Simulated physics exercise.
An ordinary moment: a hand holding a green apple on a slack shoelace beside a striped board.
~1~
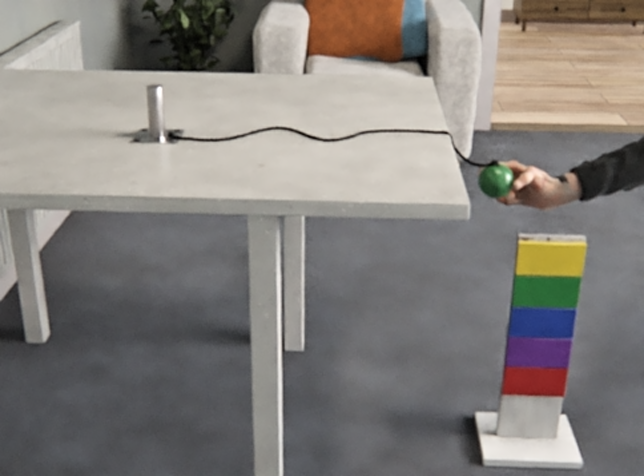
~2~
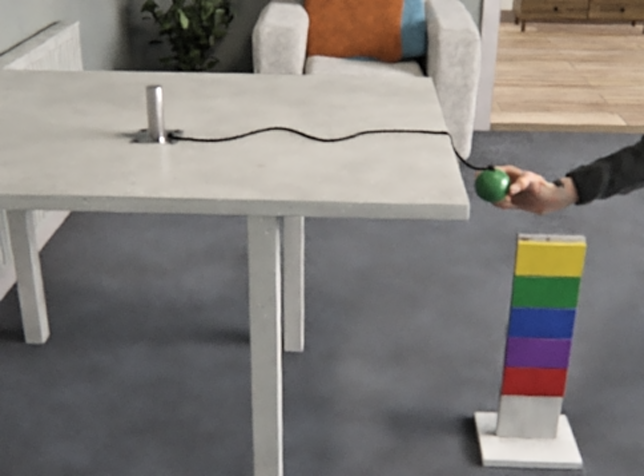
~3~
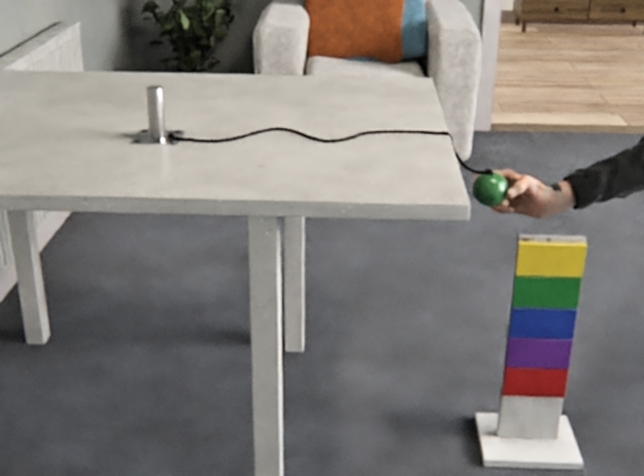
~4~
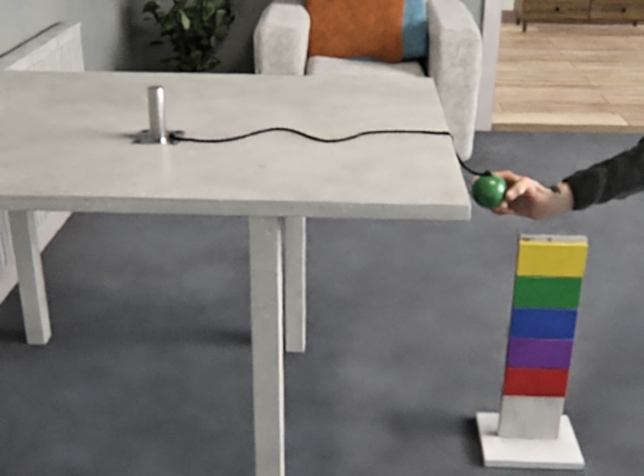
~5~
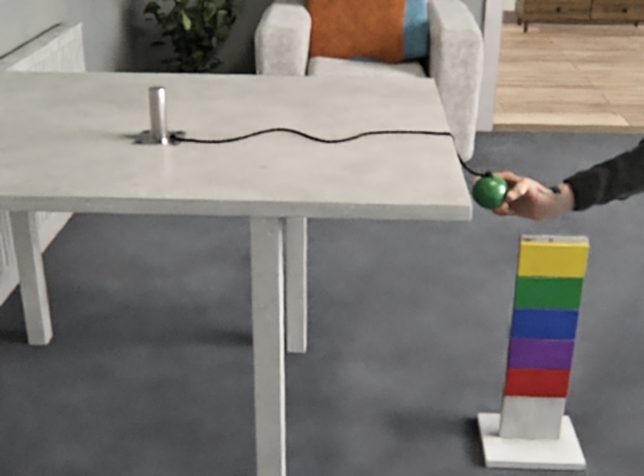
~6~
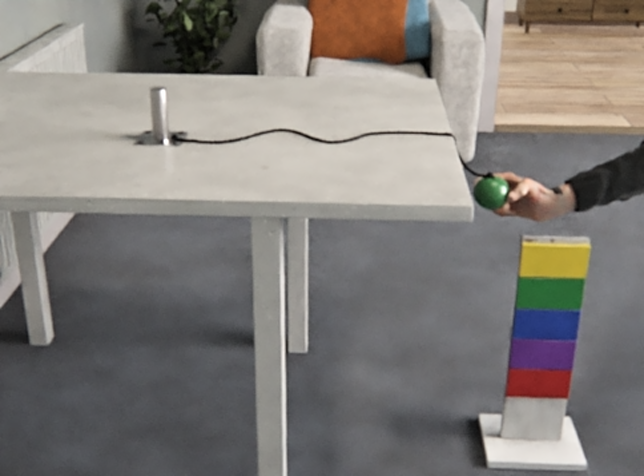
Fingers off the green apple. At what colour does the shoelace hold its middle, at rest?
Its middle rests at the yellow band.
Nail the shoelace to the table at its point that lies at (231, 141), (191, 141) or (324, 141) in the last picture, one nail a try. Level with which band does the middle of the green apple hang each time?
One after the other, yellow; yellow; above them all.
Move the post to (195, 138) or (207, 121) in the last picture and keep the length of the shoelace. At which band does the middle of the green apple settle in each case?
In that order: Green; green.
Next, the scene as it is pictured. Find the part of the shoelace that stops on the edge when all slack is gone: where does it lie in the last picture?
Near (411, 133).
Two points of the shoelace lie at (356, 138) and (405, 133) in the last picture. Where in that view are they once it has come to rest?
Near (394, 137) and (450, 139).
Soon after, apple near (463, 245); level with yellow.
After that, apple near (421, 255); level with yellow.
And then, apple near (430, 258); level with yellow.
In the end, apple near (439, 258); level with yellow. The yellow one.
